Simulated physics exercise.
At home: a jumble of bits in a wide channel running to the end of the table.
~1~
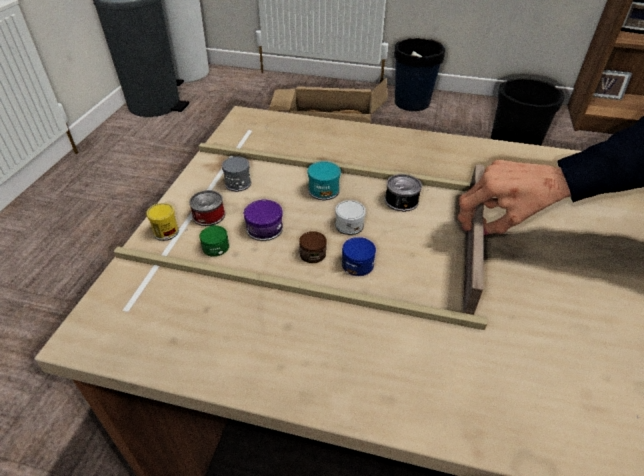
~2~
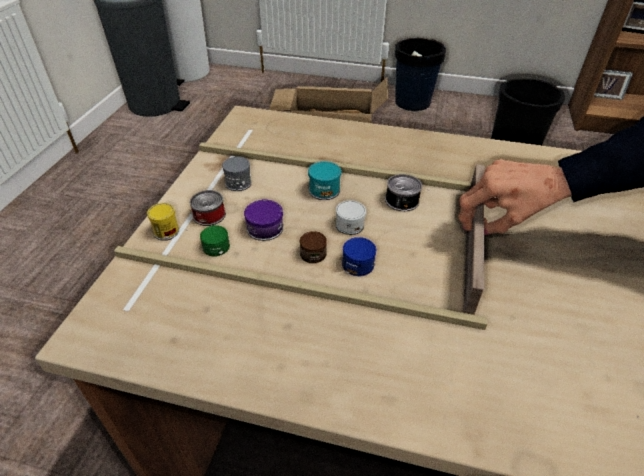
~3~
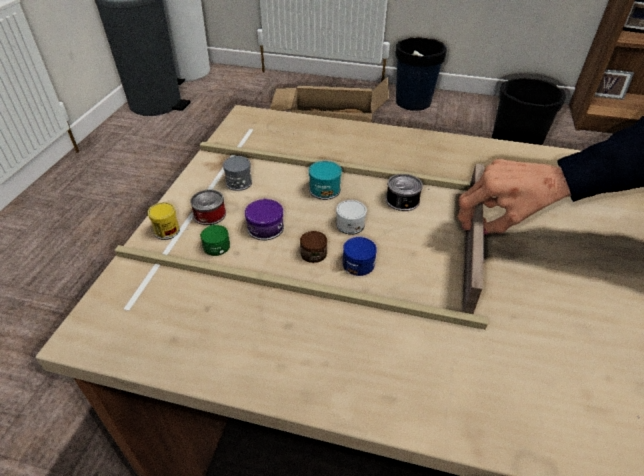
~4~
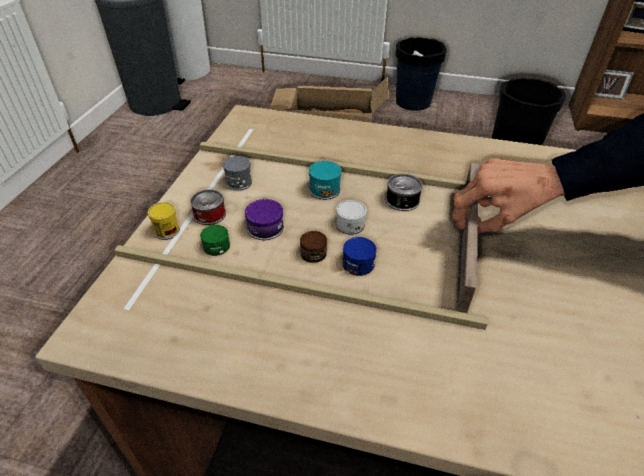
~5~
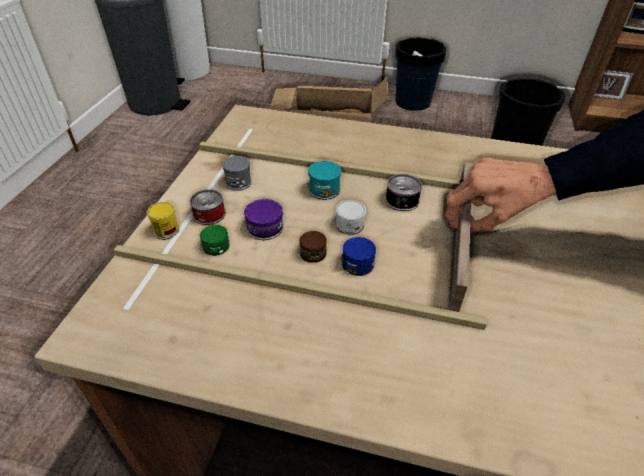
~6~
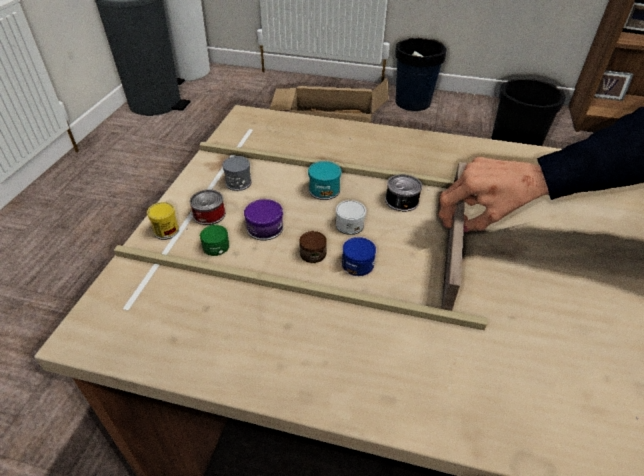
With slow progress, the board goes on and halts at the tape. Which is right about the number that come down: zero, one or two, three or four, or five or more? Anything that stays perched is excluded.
After the sweep, the pieces gone from the top come to three or four, as it turns out.
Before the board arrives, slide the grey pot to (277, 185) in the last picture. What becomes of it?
From that start, the object then is safe.
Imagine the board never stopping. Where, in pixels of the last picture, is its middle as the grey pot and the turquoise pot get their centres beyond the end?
The grey pot puts it at (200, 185), the turquoise pot at (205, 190).
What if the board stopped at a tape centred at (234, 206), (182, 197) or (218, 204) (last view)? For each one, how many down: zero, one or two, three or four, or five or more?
Lab note - count per position: None at all; five or over; just one or two.
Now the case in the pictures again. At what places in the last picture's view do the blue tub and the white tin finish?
The blue tub at (161, 226), the white tin at (192, 186).
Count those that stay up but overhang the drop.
3 in all.
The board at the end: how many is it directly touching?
Looks like 4 of them, all told.
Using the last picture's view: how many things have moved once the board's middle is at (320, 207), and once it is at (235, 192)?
The first count is 5, and then it's 10.
Early on, none off yet; yellow tin at rest near (164, 221); red tin at rest near (208, 207); grey pot at rest near (237, 174).
A while later, none off yet; yellow tin moving near (157, 219); red tin travelled about its own width near (187, 202); grey pot travelled well along near (186, 175).
Finally, the number that fall off is three or four; lost, turquoise pot, red tin and yellow tin.
